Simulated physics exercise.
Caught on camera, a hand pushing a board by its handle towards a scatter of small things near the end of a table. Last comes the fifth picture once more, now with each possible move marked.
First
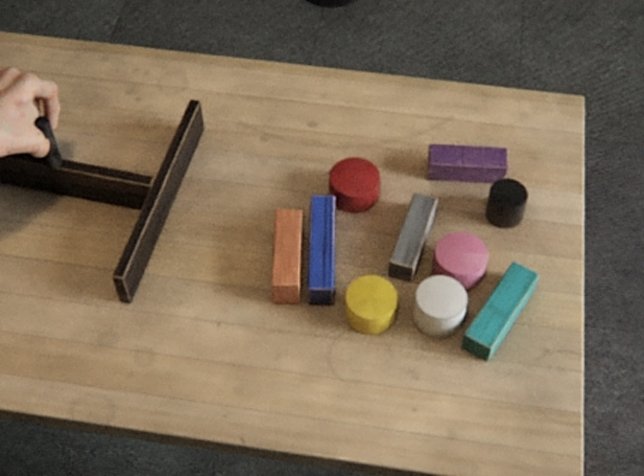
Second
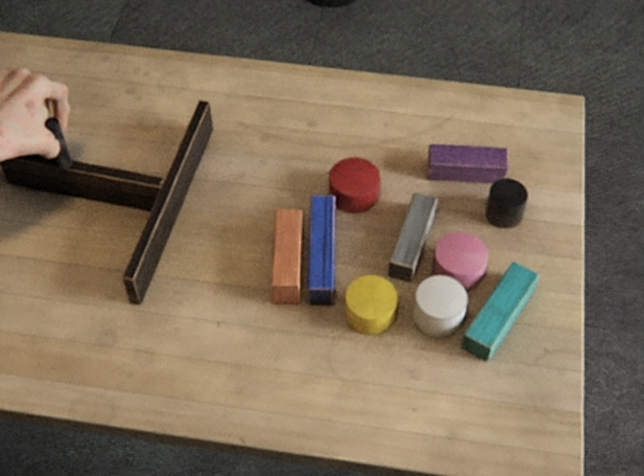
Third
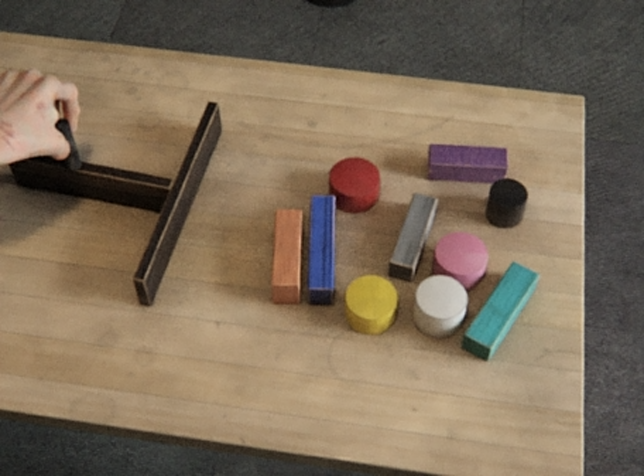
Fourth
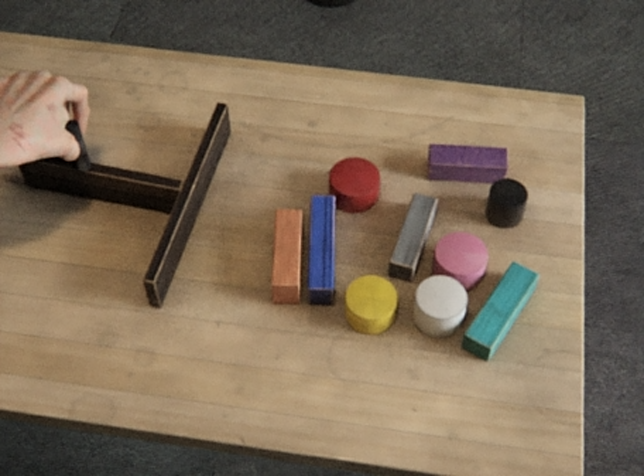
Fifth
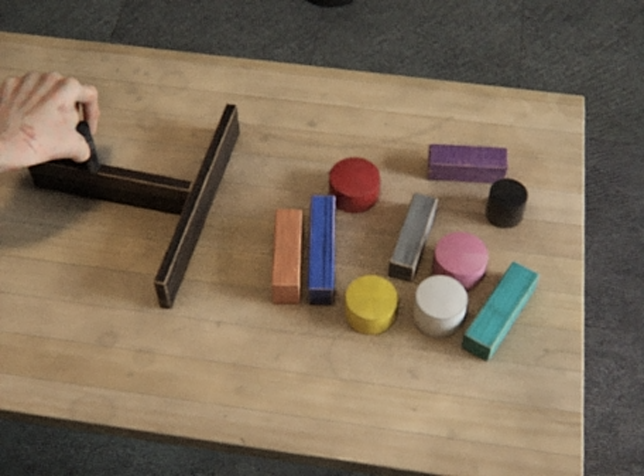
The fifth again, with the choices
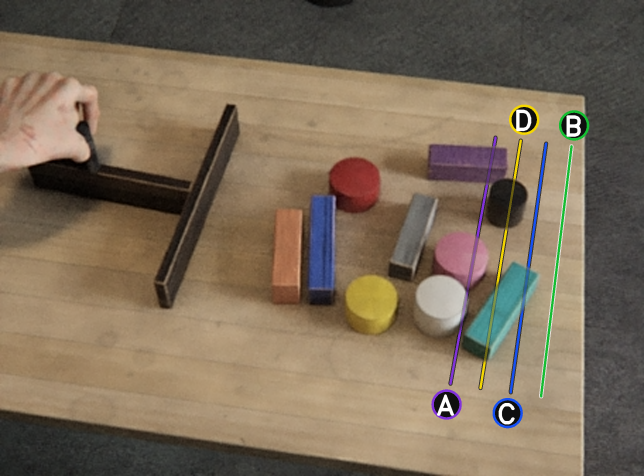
On a wooden table, a hand gripped the handle of a dark T-shaped board and slid it slowly to the right, towards colourful blocks and round pieces that stayed still.
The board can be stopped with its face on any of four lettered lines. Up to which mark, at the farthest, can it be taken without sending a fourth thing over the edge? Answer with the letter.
No fourth one falls up to D.
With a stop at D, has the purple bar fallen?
No.
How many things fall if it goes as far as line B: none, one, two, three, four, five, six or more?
In all, six or more.
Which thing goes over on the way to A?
It is the turquoise stick.
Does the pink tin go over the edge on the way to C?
By then, yes.
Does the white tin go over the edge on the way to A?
No.
On the copy, A at (475, 250); B at (558, 260); C at (530, 257); D at (502, 253).
On D. First, board (305, 201); orange bar (313, 260); blue stick (342, 253).
Then, board (415, 214); turquoise stick (564, 312); white tin (526, 332).
Finally, board (503, 225); turquoise stick over the edge; pink tin over the edge; two fallen.
By contrast, A is within the limit but short; B drops eight; C drops five.
